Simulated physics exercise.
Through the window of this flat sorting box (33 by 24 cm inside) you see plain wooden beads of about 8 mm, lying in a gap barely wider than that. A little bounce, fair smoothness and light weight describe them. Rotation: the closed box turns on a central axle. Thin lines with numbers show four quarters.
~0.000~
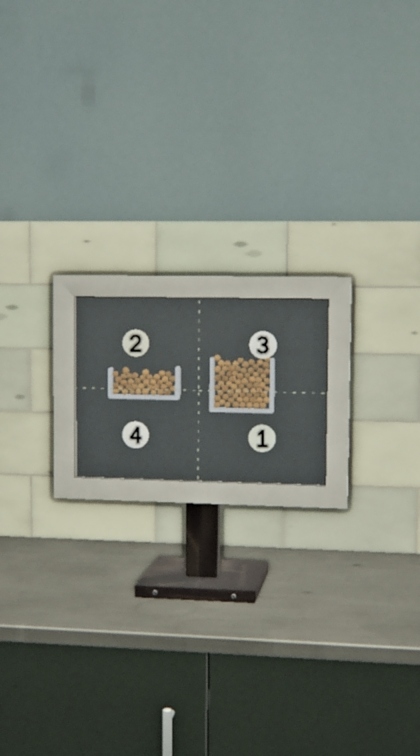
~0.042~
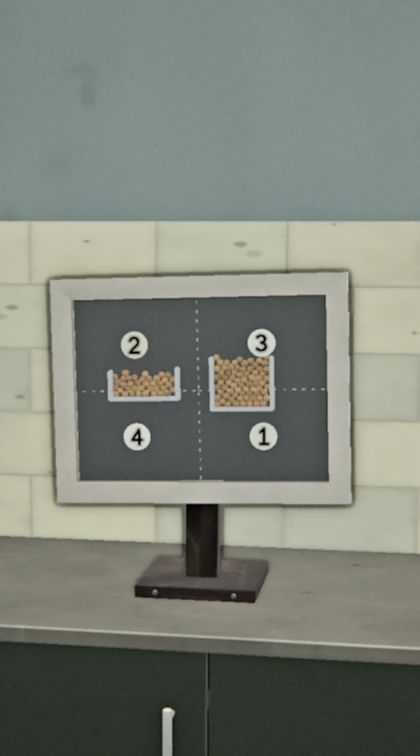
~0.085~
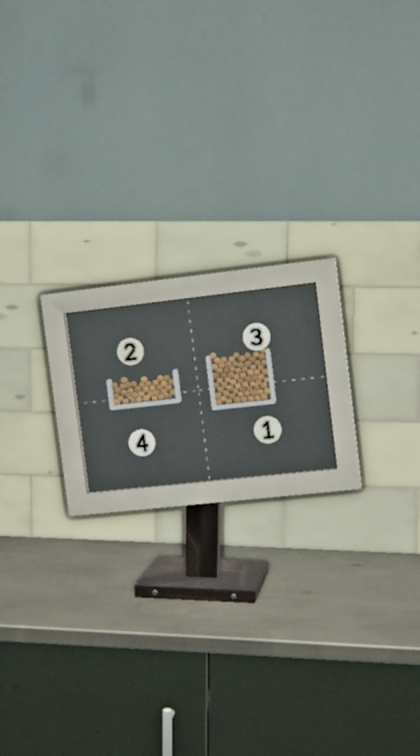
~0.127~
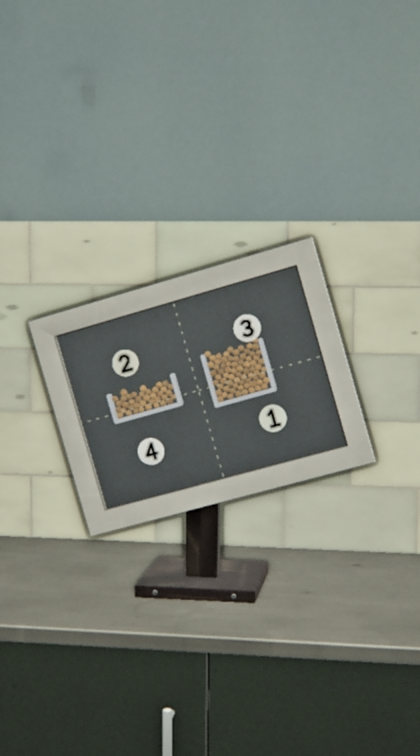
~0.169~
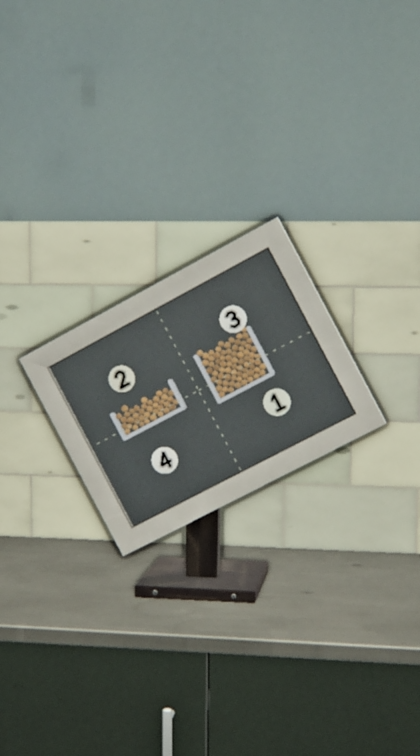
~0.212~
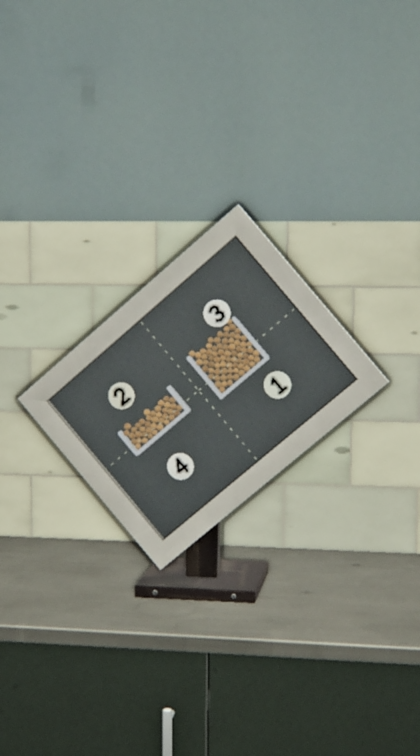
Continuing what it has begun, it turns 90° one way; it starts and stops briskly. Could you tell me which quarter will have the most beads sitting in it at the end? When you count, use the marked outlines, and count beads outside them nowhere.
That would be 2.
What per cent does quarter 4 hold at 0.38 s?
The share there is some 10 per cent.
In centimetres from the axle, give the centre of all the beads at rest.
Offset approx. 4 cm left, 10 cm below.
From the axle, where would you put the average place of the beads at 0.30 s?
Position estimate: Left 1 cm, above 1 cm.
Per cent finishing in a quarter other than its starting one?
Around 60 percent.
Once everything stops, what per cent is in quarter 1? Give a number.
That comes to near 10 percent.
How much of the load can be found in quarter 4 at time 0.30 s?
Close to 10 per cent of the load.
After 0.30 s, it stands 66° anticlockwise; the beads' middle is 1 cm left of and 1 cm above the centre; no. 1, 20 %, no. 2, 25 %, no. 3, 45 %, no. 4, 10 %.
After 0.38 s, it stands 85° anticlockwise; the beads' middle is 1 cm left of and level with the centre; no. 1, 20 %, no. 2, 30 %, no. 3, 45 %, no. 4, 10 %.
After 0.45 s, it stands 90° anticlockwise; the beads' middle is 2 cm left of and 1 cm below the centre; no. 1, 15 %, no. 2, 35 %, no. 3, 40 %, no. 4, 10 %.
At rest by 1.6 s, it stands 90° anticlockwise; no. 1, 10 %, no. 2, 70 %, no. 3, 10 %, no. 4, 10 %.
